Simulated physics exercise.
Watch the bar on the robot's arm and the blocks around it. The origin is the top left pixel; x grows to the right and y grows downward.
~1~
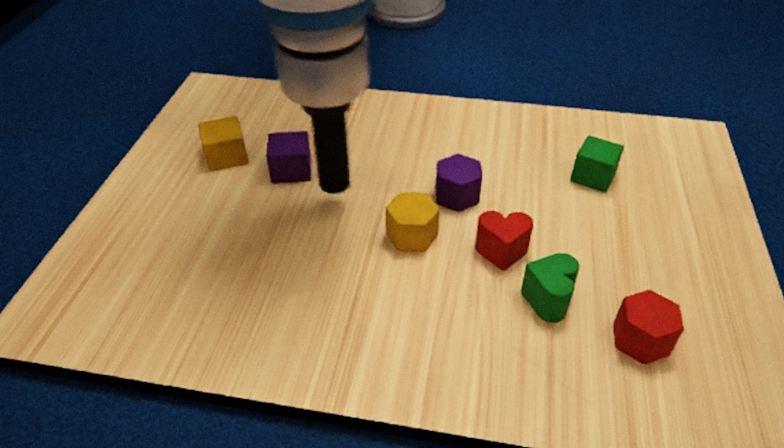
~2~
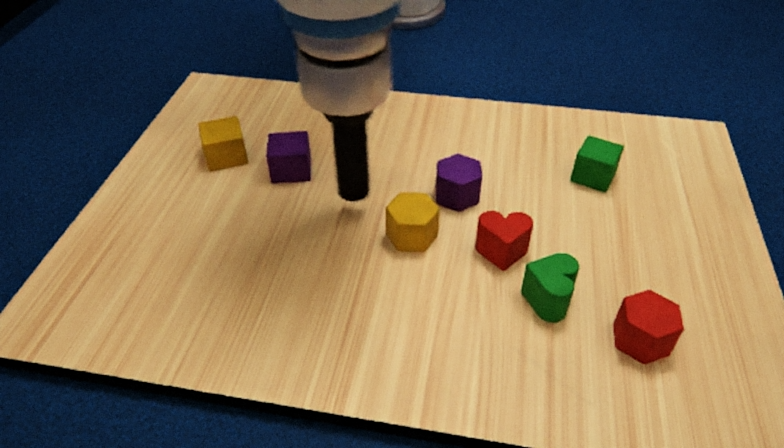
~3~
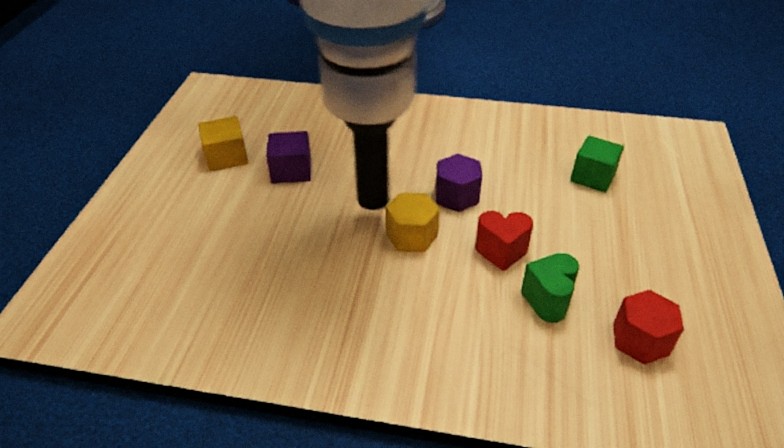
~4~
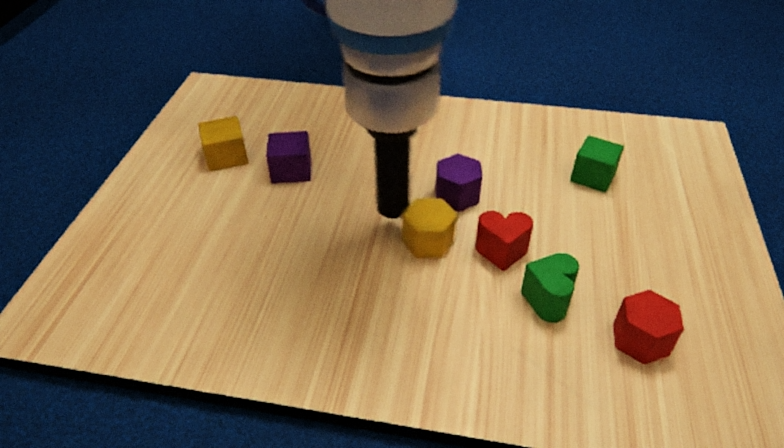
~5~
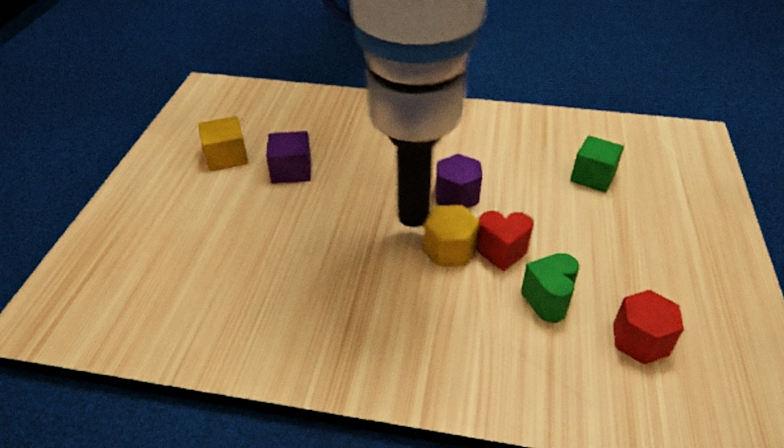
A robot arm's black bar moves right across a wooden board, then pushes a yellow hexagon toward a red heart block.
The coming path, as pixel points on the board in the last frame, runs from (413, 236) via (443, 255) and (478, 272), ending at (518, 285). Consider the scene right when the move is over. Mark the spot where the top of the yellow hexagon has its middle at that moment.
It sits at (554, 237).
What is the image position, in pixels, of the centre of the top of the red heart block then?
I'd guess (584, 216).
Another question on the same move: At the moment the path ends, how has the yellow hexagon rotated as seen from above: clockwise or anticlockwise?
Turns anticlockwise.
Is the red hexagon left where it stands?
Answer: Yes.
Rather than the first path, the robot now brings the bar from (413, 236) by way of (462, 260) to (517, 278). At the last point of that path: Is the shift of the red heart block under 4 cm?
Short answer: No.
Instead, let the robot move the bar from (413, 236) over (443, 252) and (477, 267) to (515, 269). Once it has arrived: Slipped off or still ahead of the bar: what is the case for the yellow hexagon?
The yellow hexagon stays in front.
On the path given first. One third of the way, bar at (445, 236); yellow hexagon at (489, 232), turned 30° anticlockwise; red heart block at (539, 226).
Two thirds of the way, bar at (482, 252); yellow hexagon at (527, 237), turned 60° anticlockwise; red heart block at (565, 222).
At the end, bar at (522, 265); yellow hexagon at (554, 237), turned 75° anticlockwise; purple hexagon unmoved; red heart block at (584, 216); green heart block at (568, 275), turned 15° clockwise; red hexagon unmoved.
